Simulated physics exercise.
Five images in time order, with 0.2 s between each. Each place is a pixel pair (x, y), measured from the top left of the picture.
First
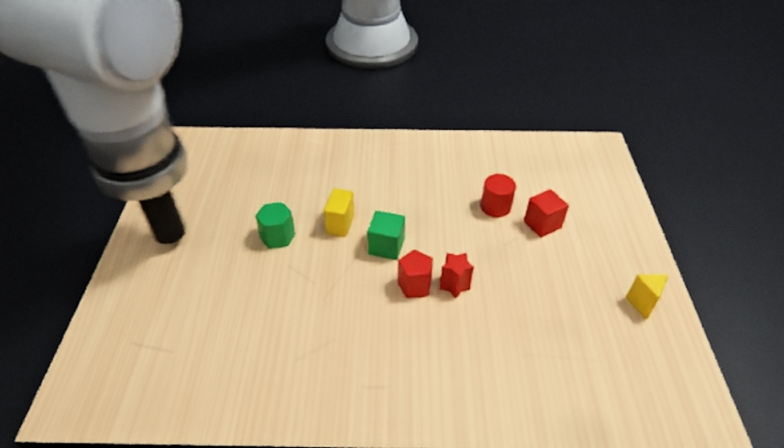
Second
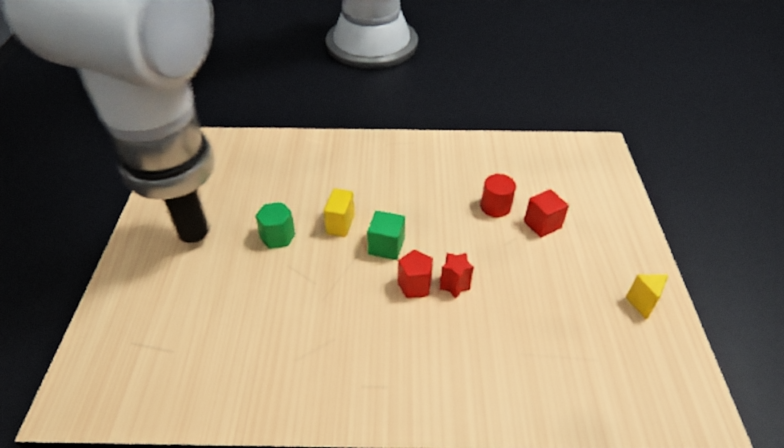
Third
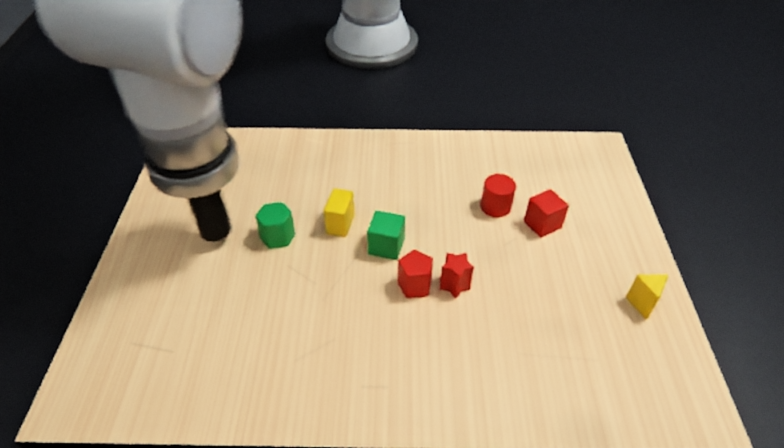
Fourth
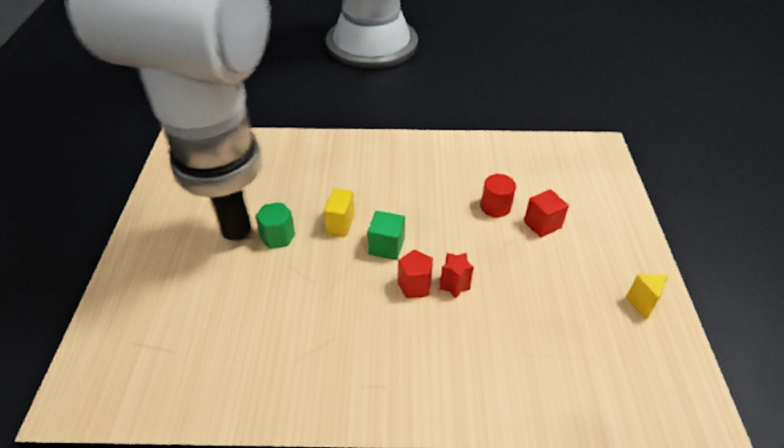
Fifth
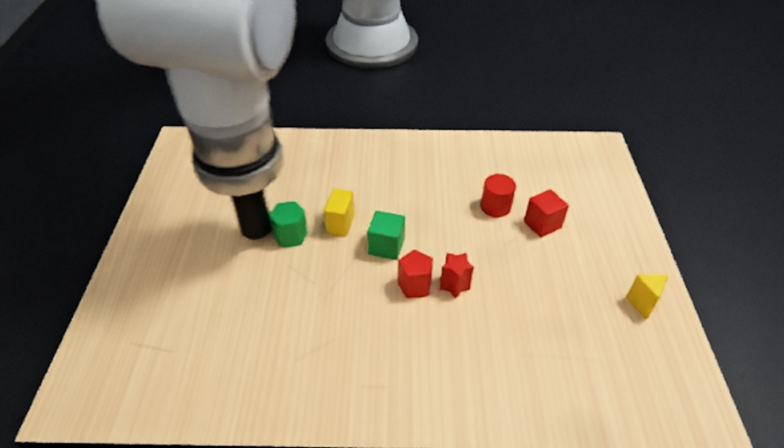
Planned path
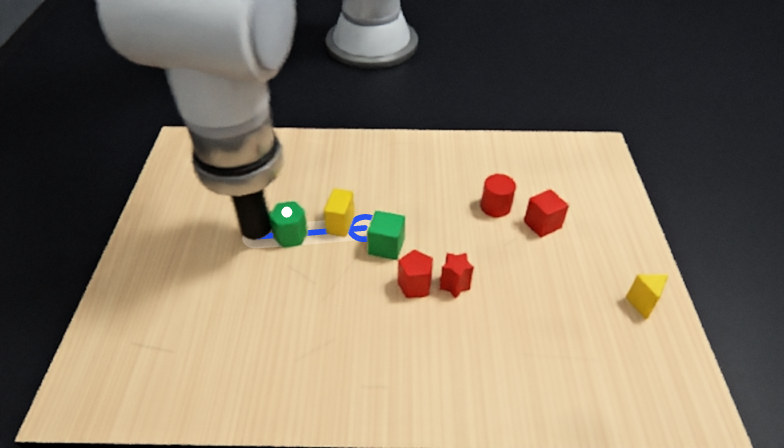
At first, a robot arm holds its black rod over the left side of a wooden board scattered with green, yellow and red blocks. The arm moves steadily right toward the green six-sided block, then nudges it slightly right toward the yellow block, while the other blocks stay still.
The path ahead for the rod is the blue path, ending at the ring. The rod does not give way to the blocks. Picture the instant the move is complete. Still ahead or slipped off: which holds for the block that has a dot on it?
I'd say the block that has a dot on it is still out in front of the rod at the end.
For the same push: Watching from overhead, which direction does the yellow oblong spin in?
Looking down, my answer is that the yellow oblong rotates anticlockwise.
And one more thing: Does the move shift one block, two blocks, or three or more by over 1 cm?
I'd say three or more blocks get moved.
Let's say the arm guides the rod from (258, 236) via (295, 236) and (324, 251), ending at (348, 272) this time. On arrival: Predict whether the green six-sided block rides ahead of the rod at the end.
It ends up beside or behind the rod.
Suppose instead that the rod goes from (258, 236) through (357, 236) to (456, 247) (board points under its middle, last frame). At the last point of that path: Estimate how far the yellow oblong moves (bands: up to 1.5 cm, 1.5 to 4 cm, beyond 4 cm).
Covers over 4 cm.
The line goes straight from (258, 236) to (365, 228); the dot is on the green six-sided block.
What follows on the original path. One third of the way, rod at (294, 226); green six-sided block at (325, 211); yellow oblong at (350, 200), turned 40° anticlockwise.
Two thirds of the way, rod at (330, 223); green six-sided block at (362, 206); yellow oblong at (381, 193), turned 55° anticlockwise.
At the end, rod at (365, 220); green six-sided block at (395, 200), turned 25° anticlockwise; yellow oblong at (404, 182), turned 80° anticlockwise; green four-sided block at (401, 224), turned 50° clockwise.
